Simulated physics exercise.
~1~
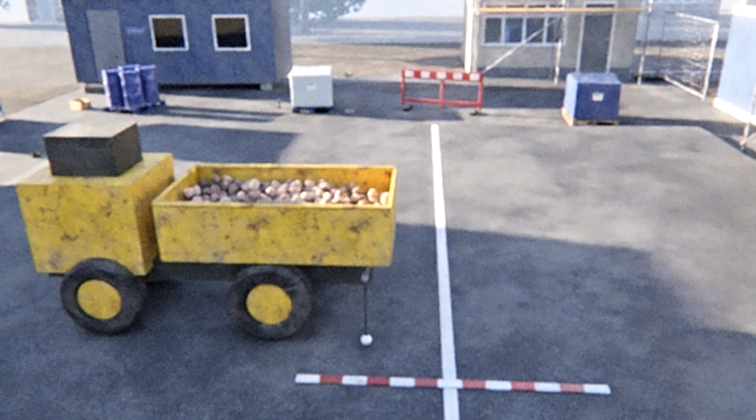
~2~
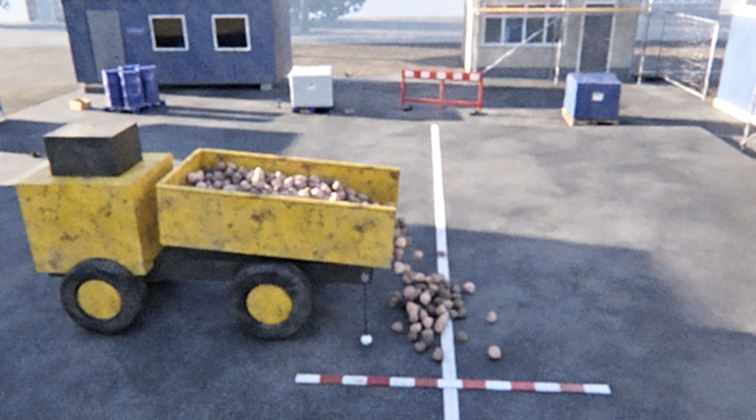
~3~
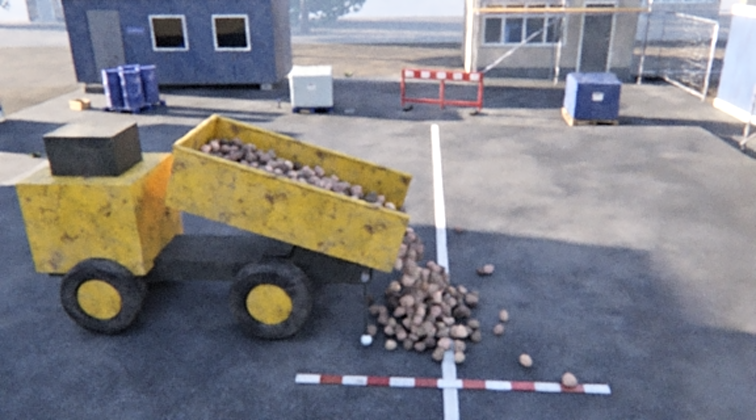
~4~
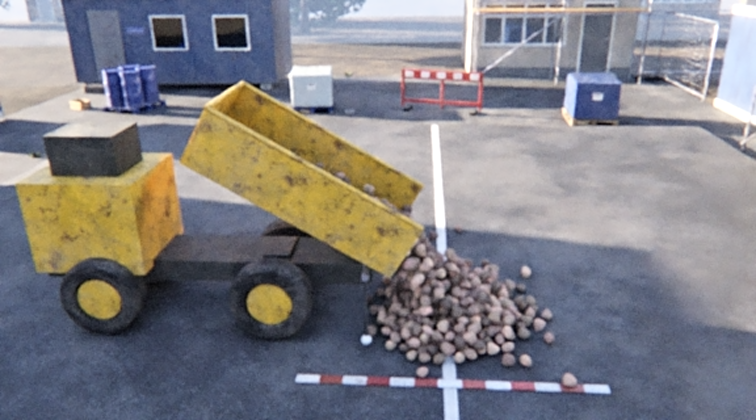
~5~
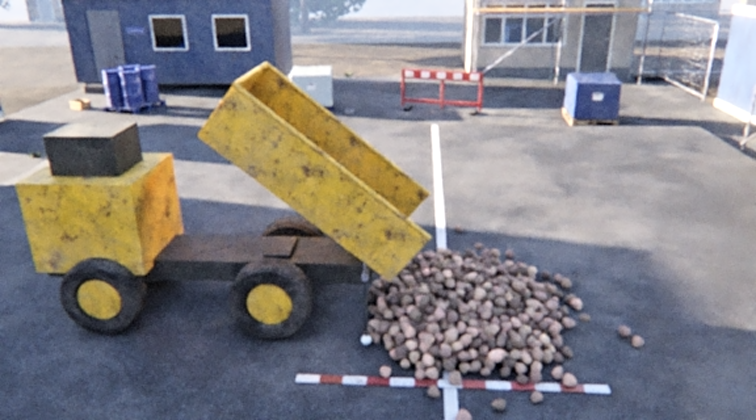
A yellow tipping truck with dark wheels stands at the left of a paved yard, seen from a raised side view, its bed loaded with round pinkish-brown stones. Behind it are a dark blue cabin, barrels, crates and a red-and-white barrier, while a white line and a striped staff cross on the ground ahead. The bed tilts, and stones spill from its lower right end. As it rises more steeply, the heap grows and spreads over the line, a few stones rolling farther right. Finally the raised bed is empty, and most of the broad pile lies beyond the line.
